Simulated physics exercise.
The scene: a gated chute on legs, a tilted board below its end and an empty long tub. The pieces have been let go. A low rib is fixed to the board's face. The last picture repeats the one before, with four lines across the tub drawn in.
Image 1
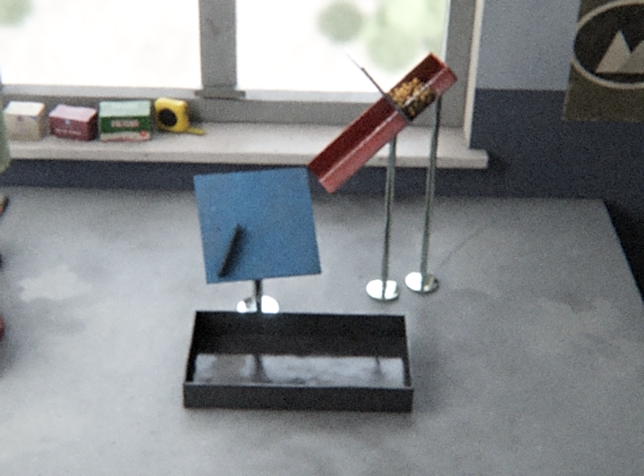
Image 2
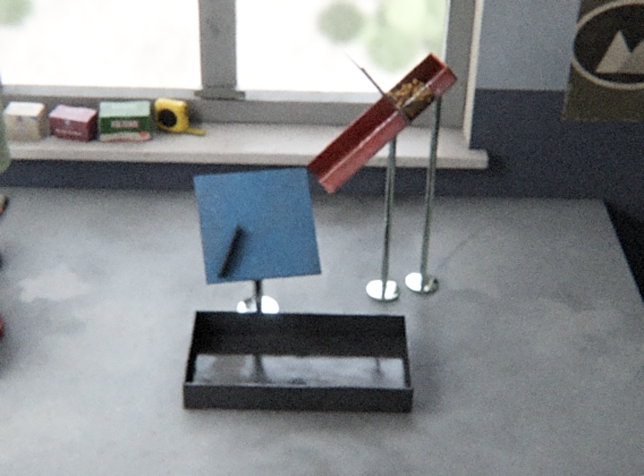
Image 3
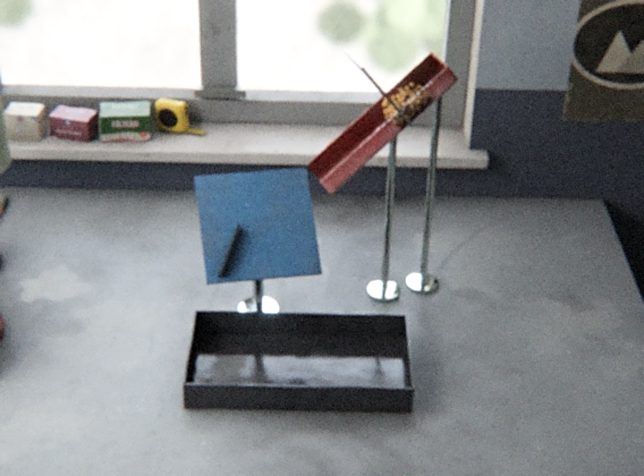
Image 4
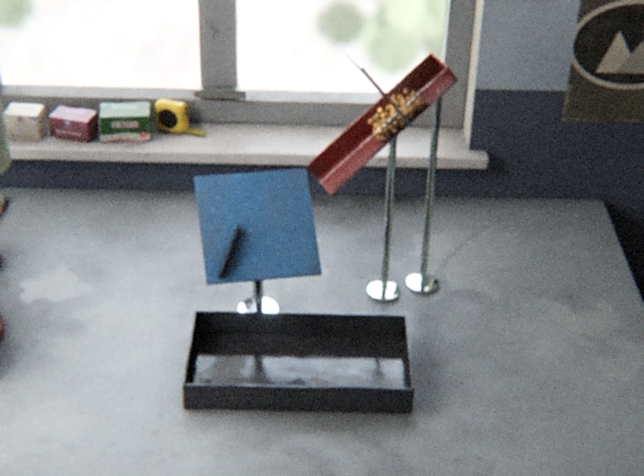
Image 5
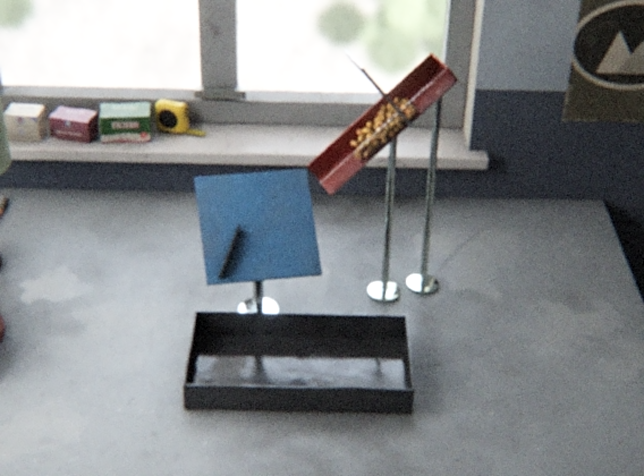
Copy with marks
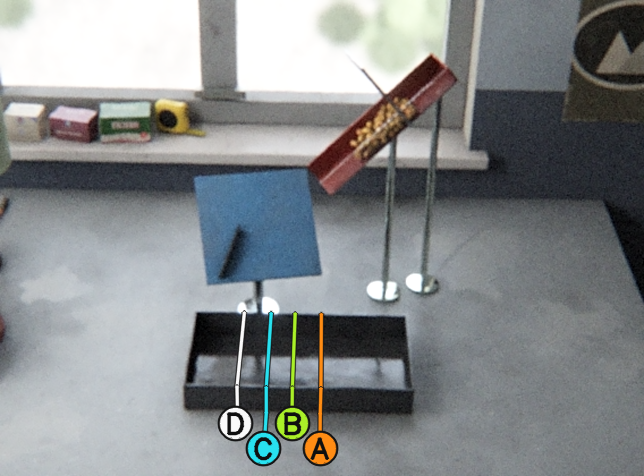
A red chute on two thin metal legs slopes down to the left on a grey tabletop, seen from slightly above, before a bright window whose sill holds small boxes and a yellow object. Left of it stands a tilted blue board with a dark rib, behind an empty black tub. Small golden-brown beads slide partway down the chute, spreading out, while the camera stays still.
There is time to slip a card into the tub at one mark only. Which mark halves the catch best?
Use line D.
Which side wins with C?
Left.
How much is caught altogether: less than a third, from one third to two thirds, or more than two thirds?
It is more than two thirds.
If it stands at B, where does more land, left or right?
The left side.
On the marked copy, line A crosses the front rim at (320, 387); line B crosses the front rim at (292, 387); line C crosses the front rim at (266, 386); line D crosses the front rim at (237, 386).
Choosing A, of what is caught, all but a few on the left of the divider, only a few on the right.
Choosing B, of what is caught, all but a few on the left of the divider, a small share on the right.
Choosing C, of what is caught, all but a few on the left of the divider, a small share on the right.
Choosing D, of what is caught, the bulk on the left of the divider, close to a quarter on the right.
